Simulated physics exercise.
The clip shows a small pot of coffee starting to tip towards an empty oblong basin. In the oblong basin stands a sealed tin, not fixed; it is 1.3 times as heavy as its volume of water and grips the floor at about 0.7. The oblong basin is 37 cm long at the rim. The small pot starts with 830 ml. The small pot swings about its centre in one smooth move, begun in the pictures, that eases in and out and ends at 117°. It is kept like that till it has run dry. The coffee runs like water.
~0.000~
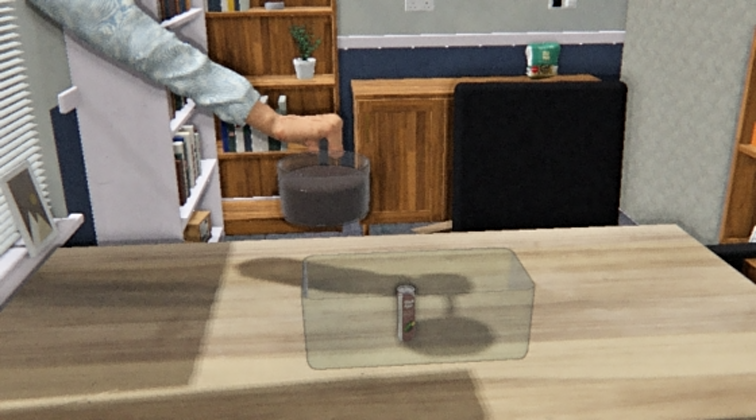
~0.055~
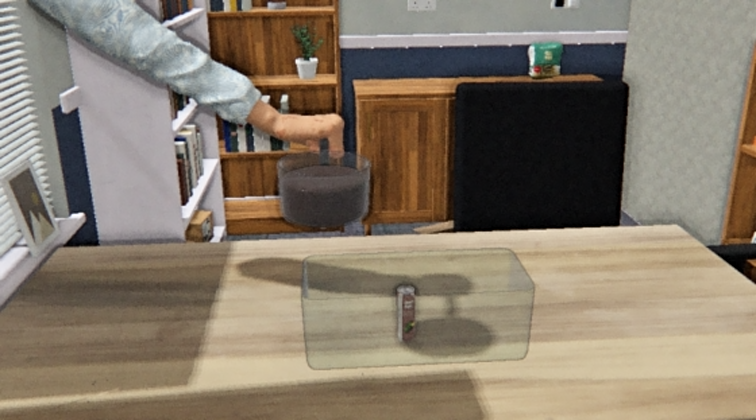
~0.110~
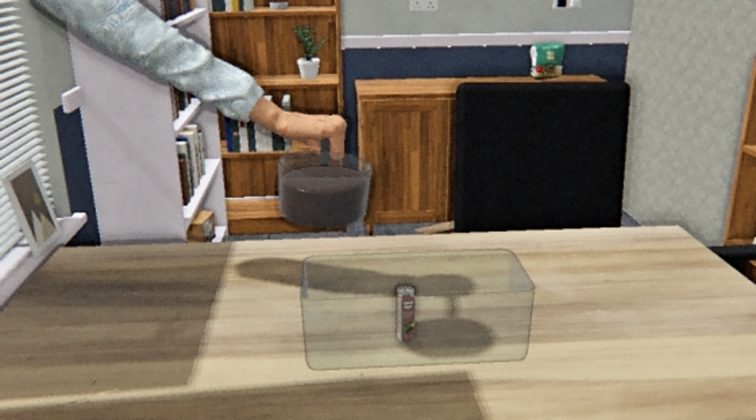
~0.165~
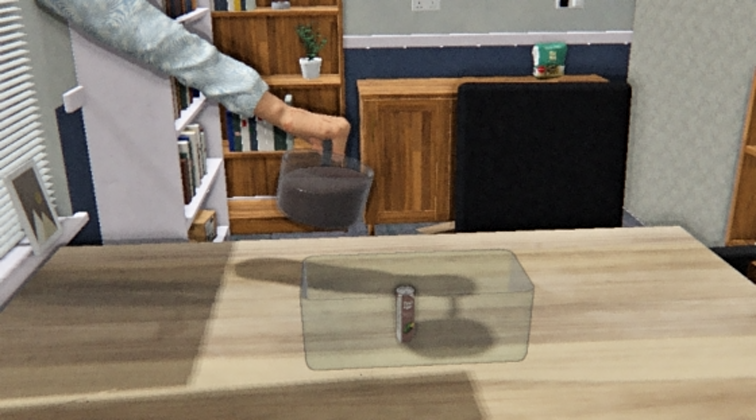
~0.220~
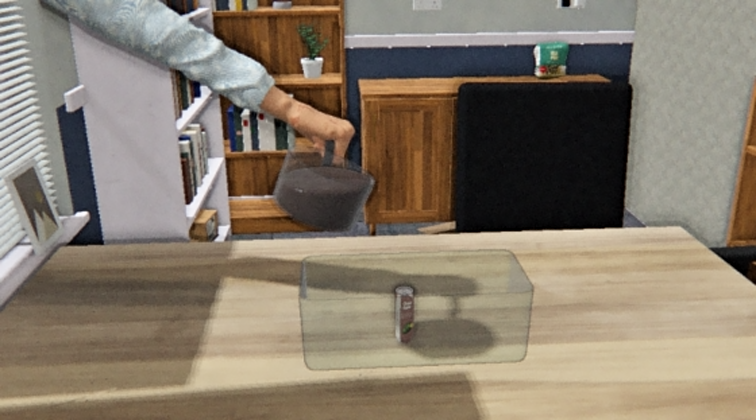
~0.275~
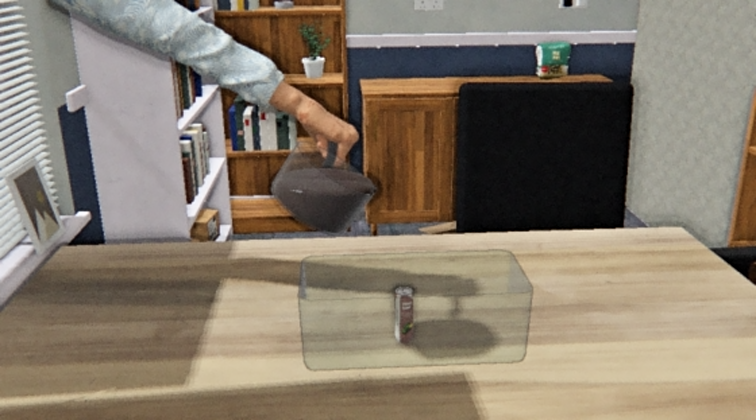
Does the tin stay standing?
The tin goes over.
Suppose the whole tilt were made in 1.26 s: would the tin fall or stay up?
The tin remains upright.
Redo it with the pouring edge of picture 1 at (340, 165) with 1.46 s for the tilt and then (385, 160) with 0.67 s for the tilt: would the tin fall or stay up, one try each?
First it keeps standing; then it remains upright.
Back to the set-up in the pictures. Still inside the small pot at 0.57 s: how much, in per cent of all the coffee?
Some 30 per cent.
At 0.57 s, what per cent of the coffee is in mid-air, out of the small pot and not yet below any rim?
About 42 per cent.
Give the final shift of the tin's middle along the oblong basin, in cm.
Some 7.5 cm.
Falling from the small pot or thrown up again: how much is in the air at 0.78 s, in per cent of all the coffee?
Near 6 in a hundred.
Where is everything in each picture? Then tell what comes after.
In the first picture, tilt 0°; pouring edge (369, 162); surface from (281, 178) to (367, 175); the oblong basin's rim runs from (303, 277) to (523, 268); the tin's top is at (406, 292).
In the second picture, tilt 2°; pouring edge (369, 164); surface from (281, 178) to (367, 176).
In the third picture, tilt 6°; pouring edge (370, 168); surface from (281, 178) to (368, 177).
In the fourth picture, tilt 13°; pouring edge (372, 174); surface from (282, 179) to (369, 179).
In the fifth picture, tilt 23°; pouring edge (373, 182); surface from (279, 180) to (371, 179).
In the sixth picture, tilt 35°; pouring edge (373, 192); surface from (278, 178) to (372, 185); 1 per cent is over the edge.
By 0.57 s the tilt is 101° and 29 per cent is still to pour; the tin stands where it began.
By 0.78 s the tilt is 117° and 3 per cent is still to pour; the tin leans 4°.
By 1.01 s the tilt is 117° and 0 per cent is still to pour; the tin leans 44°.
By 1.25 s the tilt is 117° and 0 per cent is still to pour; the tin lies on its side.
At rest the tin lies on its side.
